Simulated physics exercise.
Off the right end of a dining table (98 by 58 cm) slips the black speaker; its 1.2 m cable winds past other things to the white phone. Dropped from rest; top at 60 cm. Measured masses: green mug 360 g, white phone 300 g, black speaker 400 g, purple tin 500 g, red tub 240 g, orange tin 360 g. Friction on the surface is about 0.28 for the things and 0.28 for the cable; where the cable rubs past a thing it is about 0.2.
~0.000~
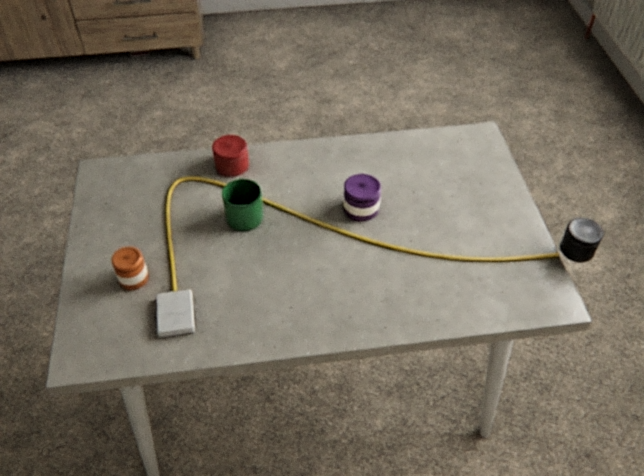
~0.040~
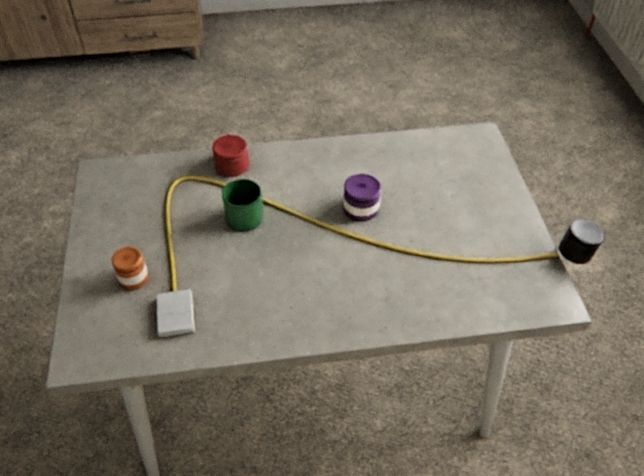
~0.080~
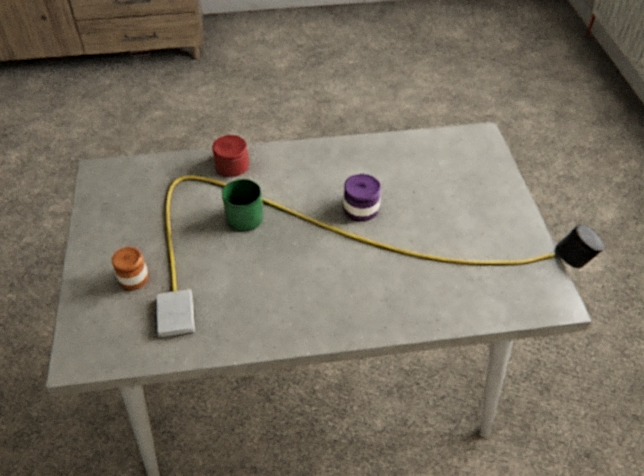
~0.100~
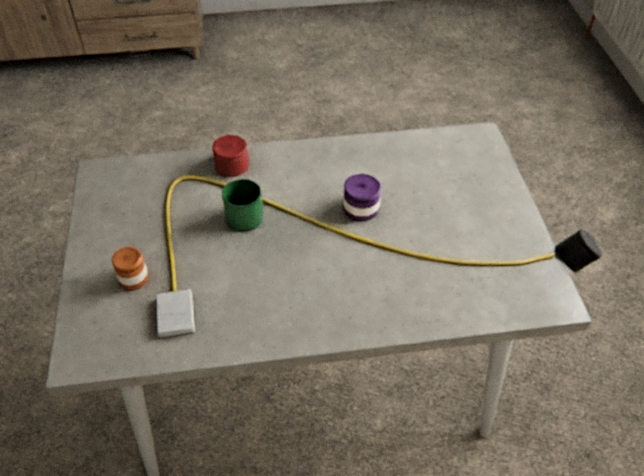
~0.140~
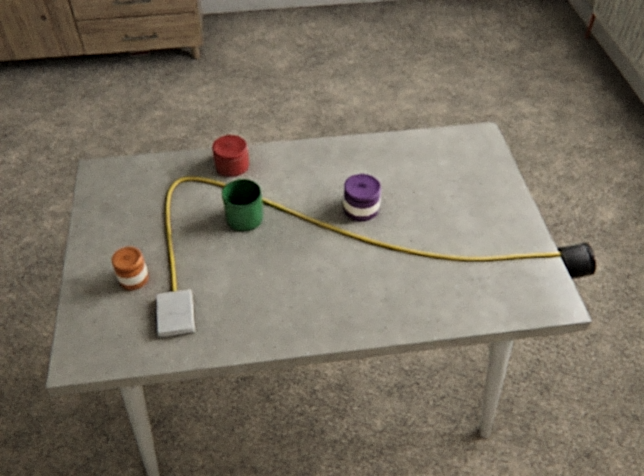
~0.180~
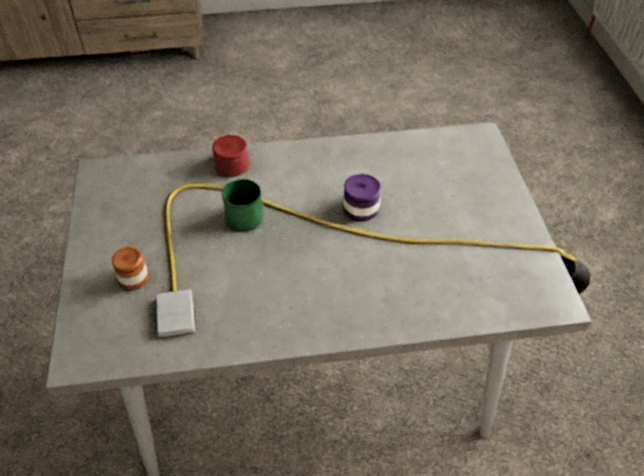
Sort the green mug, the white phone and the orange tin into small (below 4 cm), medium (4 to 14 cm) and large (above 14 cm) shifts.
Shifts - green mug: Large; white phone: Large; orange tin: Small.
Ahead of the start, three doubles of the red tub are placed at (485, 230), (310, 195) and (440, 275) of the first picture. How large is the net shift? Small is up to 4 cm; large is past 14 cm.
Going one by one, I'd say a short shift, then a short shift, then a short shift.
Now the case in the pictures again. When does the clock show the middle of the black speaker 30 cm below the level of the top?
That is: 0.32 s.
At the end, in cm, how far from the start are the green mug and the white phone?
The green mug ends up 30 cm from where it began, and the white phone 20 cm.
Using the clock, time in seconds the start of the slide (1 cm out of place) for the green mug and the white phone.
Green mug 0.32 s; white phone 0.34 s, roughly.
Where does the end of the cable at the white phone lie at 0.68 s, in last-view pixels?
Roughly (263, 239).
At 0.4 s, the cable's tail end at (219, 268); green mug 11 cm off its start, white phone 8 cm off its start, black speaker over the edge.
At 0.7 s, the cable's tail end at (263, 239); green mug 27 cm off its start, white phone 21 cm off its start, black speaker over the edge.
At 0.9 s, the cable's tail end at (266, 237); green mug 28 cm off its start at (325, 283), white phone 22 cm off its start at (242, 234), black speaker over the edge.
At 1.2 s, the cable's tail end at (266, 237); green mug 28 cm off its start, white phone 22 cm off its start, black speaker over the edge.
At 2.4 s, the cable's tail end at (266, 237); green mug 28 cm off its start at (325, 283), white phone 22 cm off its start at (242, 234), orange tin 0 cm off its start at (127, 257), black speaker over the edge.
